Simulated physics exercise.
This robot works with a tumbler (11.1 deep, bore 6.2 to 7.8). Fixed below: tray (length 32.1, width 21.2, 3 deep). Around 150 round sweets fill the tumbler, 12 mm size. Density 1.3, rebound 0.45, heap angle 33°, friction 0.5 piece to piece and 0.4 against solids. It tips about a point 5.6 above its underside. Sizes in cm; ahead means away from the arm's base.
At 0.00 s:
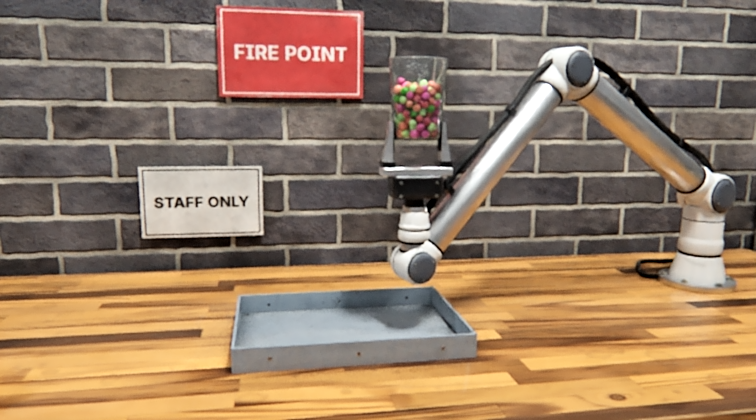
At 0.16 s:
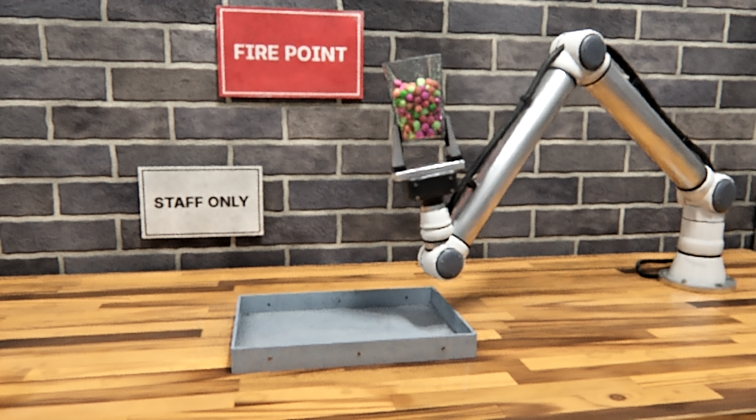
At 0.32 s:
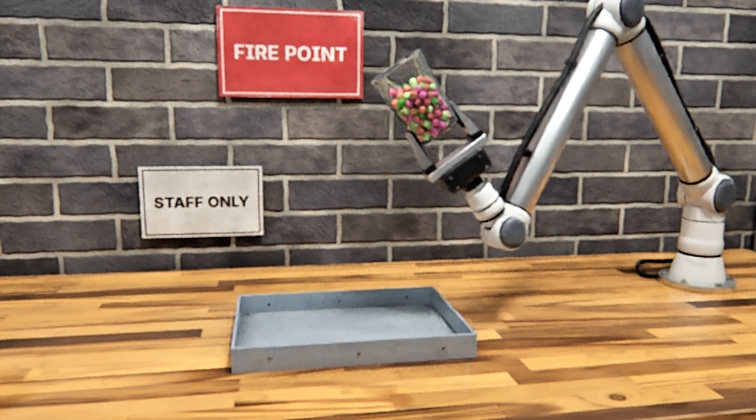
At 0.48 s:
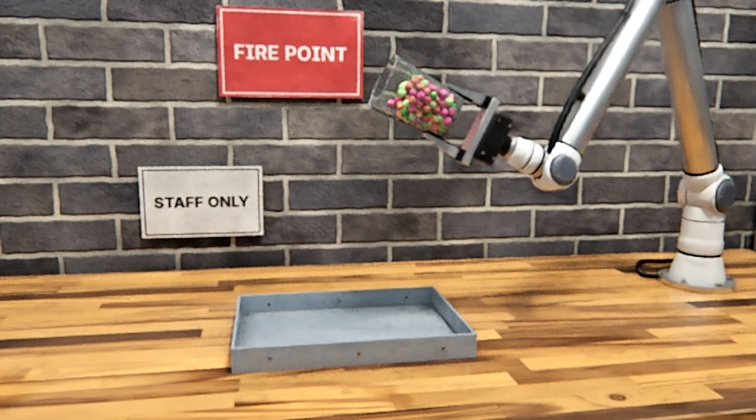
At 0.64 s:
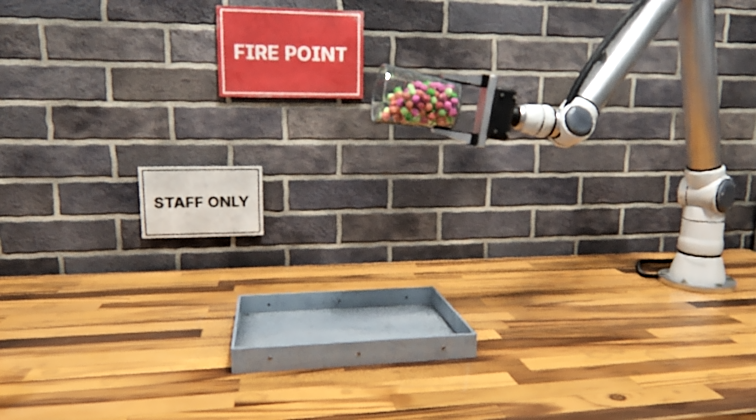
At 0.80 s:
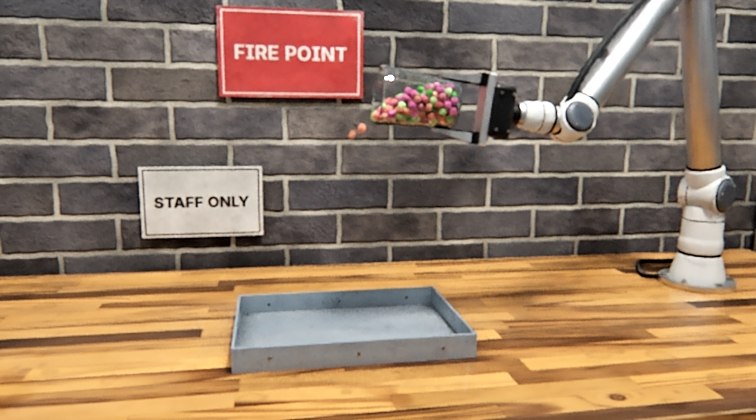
Robot arm tilting a clear tumbler of colourful round sweets leftward above a grey tray, the first couple dropping from its rim.
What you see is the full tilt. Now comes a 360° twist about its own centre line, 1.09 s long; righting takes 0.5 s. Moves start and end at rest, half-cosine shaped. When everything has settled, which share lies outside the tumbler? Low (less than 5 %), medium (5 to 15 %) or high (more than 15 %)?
Outside the tumbler the share is high, more than 15 %.
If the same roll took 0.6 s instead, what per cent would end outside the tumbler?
Then about 20 per cent.
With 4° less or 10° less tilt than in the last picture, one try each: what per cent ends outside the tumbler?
About 20 and 10 per cent.
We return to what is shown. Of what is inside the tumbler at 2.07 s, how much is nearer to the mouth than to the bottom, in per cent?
About 40 per cent.
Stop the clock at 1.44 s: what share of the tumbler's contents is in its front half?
About 65 per cent.
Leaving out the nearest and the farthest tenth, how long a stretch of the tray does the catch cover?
About 18 cm.
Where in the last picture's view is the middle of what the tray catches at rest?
Around (309, 330).
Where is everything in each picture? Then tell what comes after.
In the first picture, the tumbler middle at (417, 101), upright; upper third of the load around (418, 93), from x 395 to 440, top at y 85; 154 in the tumbler.
In the second picture, the tumbler middle at (417, 101), tipped 10°; upper third of the load around (419, 94), from x 395 to 440, top at y 85.
In the third picture, the tumbler middle at (418, 100), tipped 36°; upper third of the load around (422, 94), from x 395 to 450, top at y 80.
In the fourth picture, the tumbler middle at (418, 100), tipped 64°; upper third of the load around (424, 92), from x 395 to 455, top at y 80.
In the fifth picture, the tumbler middle at (418, 100), tipped 82°; upper third of the load around (427, 93), from x 380 to 455, top at y 85.
In the sixth picture, the tumbler middle at (418, 100), tipped 83°; upper third of the load around (430, 96), from x 350 to 455, top at y 85; 152 in the tumbler, 2 in flight or on a rim.
After 1.44 s, tipped 83°, highest piece 37 above the table; 133 in the tumbler, 9 in the tray, 12 in flight or on a rim.
After 2.07 s, tipped 59°, highest piece 36 above the table; 103 in the tumbler, 47 in the tray, 4 in flight or on a rim.
After 2.59 s, upright, highest piece 36 above the table; 102 in the tumbler, 52 in the tray.
After 3.29 s, upright, highest piece 36 above the table; 102 in the tumbler, 52 in the tray.
In the end, 102 in the tumbler, 52 in the tray. That is 34 % outside the tumbler.
